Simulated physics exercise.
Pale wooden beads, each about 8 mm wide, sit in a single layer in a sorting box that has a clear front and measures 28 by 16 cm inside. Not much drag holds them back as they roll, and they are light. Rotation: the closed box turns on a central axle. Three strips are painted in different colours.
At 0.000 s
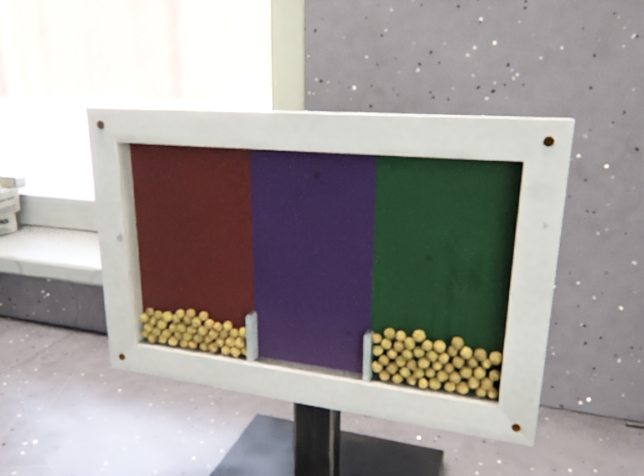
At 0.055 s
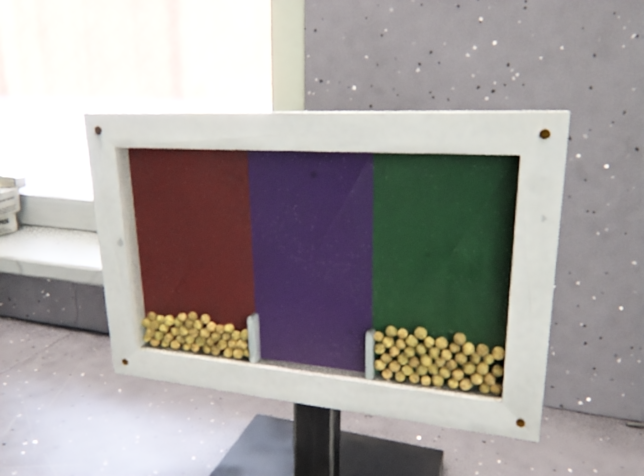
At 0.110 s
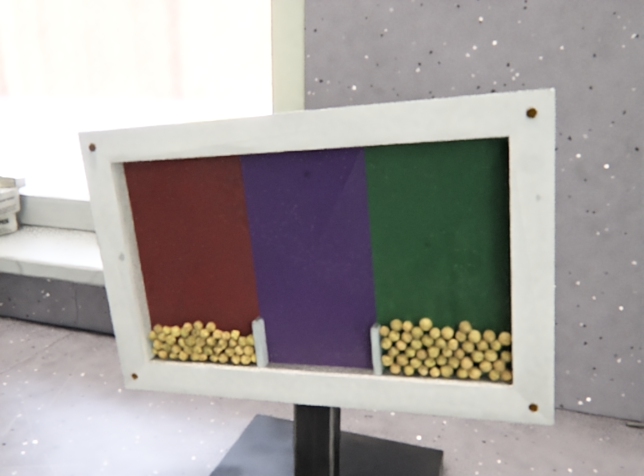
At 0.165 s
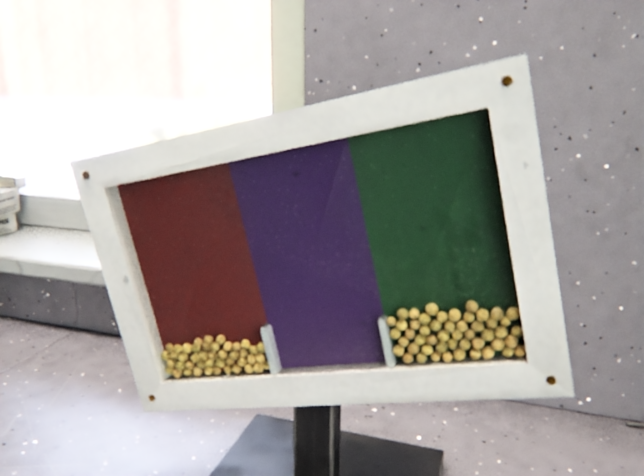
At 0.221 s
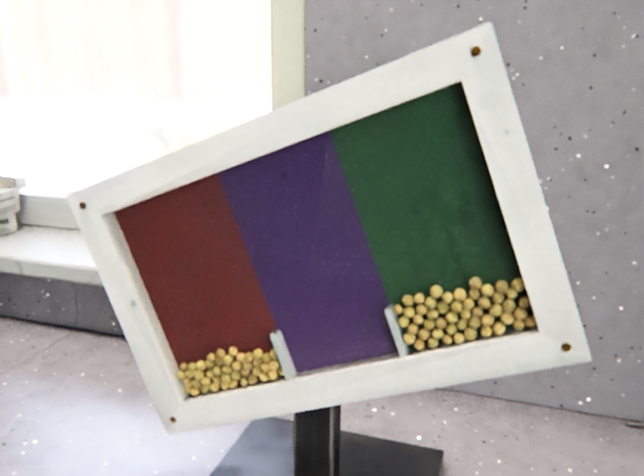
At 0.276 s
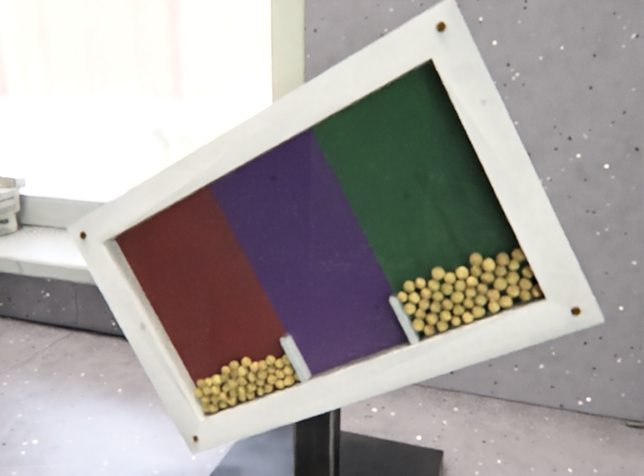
A white-framed box of pale beads turns anticlockwise from level, its right side rising steeply.
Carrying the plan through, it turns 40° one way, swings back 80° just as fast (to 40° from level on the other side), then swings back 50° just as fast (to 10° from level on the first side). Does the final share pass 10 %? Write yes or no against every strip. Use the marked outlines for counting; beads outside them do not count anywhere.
Red strip: Yes; purple strip: No; green strip: Yes.
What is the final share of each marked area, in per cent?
Tally: Red strip = 45; purple strip = 0; green strip = 55.
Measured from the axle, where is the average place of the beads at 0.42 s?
Position estimate: Right 5 cm, below 4 cm.
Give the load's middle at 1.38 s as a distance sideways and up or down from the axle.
Offset: Approx. 1 cm left, 6 cm below.
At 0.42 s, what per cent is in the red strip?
The share there is close to 45 per cent.
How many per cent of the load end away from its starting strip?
I'd say something like 0 percent.
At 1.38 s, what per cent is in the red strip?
Roughly 45 per cent.
By 0.42 s, it stands 40° anticlockwise; the beads' middle is 5 cm right of and 4 cm below the centre; red 45 %, green 55 %.
By 1.38 s, it stands 15° clockwise; the beads' middle is 1 cm left of and 6 cm below the centre; red 45 %, green 55 %.
By 1.63 s, it stands 10° anticlockwise; the beads' middle is 2 cm right of and 6 cm below the centre; red 45 %, green 55 %.
Settled by 2.4 s, it stands 10° anticlockwise; red 45 %, purple 0 %, green 55 %.
